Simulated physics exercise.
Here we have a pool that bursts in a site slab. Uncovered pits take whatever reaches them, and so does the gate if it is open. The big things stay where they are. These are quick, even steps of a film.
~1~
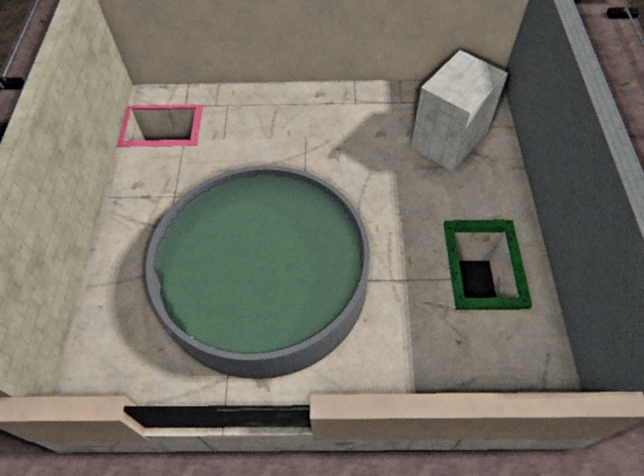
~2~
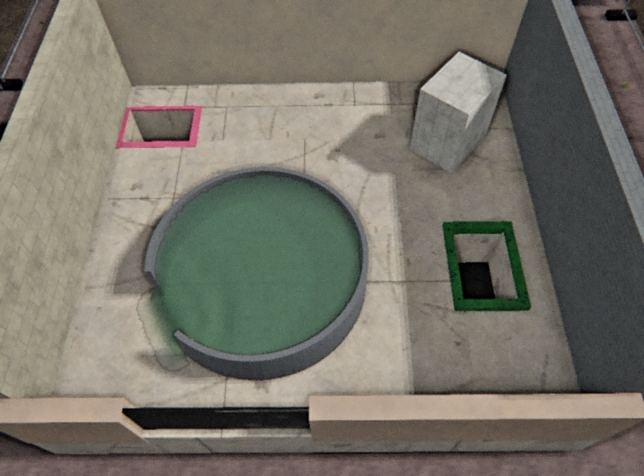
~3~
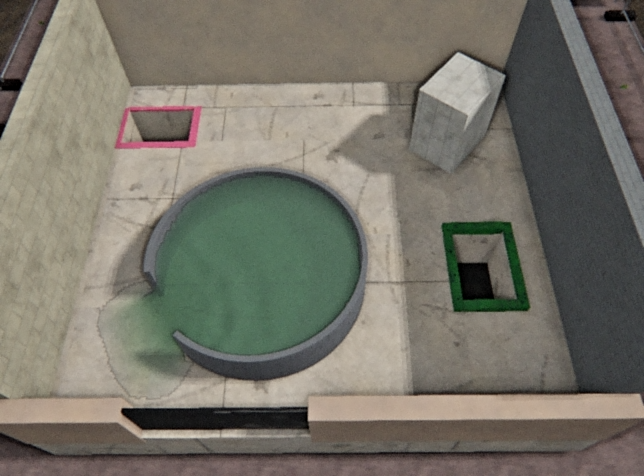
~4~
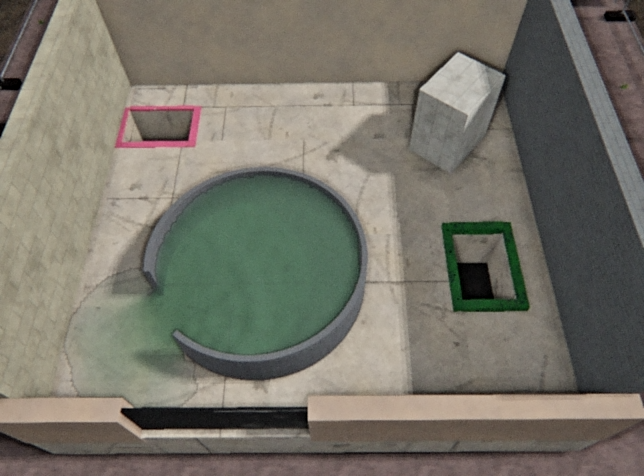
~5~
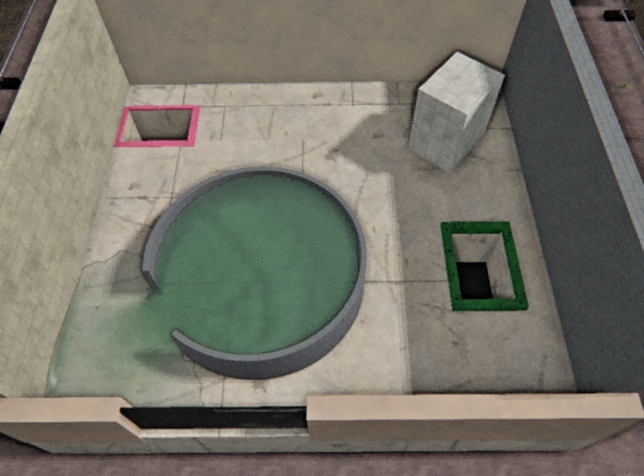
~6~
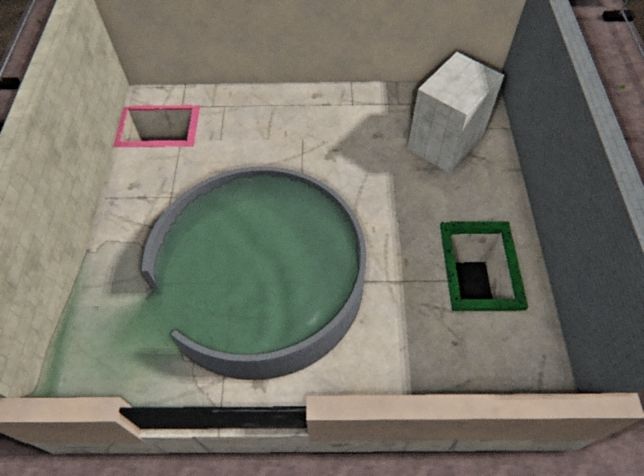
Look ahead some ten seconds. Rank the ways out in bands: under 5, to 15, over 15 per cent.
In the end: The gate takes not even 5 %; the pink pit takes above 15 %; the green pit takes not even 5 %.
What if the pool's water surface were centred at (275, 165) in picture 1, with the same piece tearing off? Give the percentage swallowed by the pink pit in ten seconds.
Roughly, in per cent: Pink 14.
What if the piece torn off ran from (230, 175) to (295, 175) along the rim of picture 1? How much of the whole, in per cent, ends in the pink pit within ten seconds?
Parts in a hundred: Pink 30.
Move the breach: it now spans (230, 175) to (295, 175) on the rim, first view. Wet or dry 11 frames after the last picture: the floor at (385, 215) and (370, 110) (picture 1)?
As listed: Clear, covered.
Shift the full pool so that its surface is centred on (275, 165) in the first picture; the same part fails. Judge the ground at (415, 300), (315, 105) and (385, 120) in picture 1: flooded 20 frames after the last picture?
In that order: Wet, dry, clear.
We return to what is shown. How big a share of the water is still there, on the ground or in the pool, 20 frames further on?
Some 96 per cent.
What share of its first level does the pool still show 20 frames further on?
Close to 54 %.
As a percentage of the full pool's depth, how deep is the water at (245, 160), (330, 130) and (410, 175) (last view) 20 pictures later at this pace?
In that order: 4, 0 and 0 per cent.
A moment on, water covers 15 % of the floor; the gate 0 %, the pink pit 0 %, the green pit 0 %.
Next, water covers 25 % of the floor; the gate 0 %, the pink pit 0 %, the green pit 0 %.
Then, water covers 50 % of the floor; the gate 0 %, the pink pit 4 %, the green pit 0 %.
Later, water covers 80 % of the floor; the gate 0 %, the pink pit 13 %, the green pit 0 %.
In the end, water covers 95 % of the floor; the gate 0 %, the pink pit 22 %, the green pit 0 %.
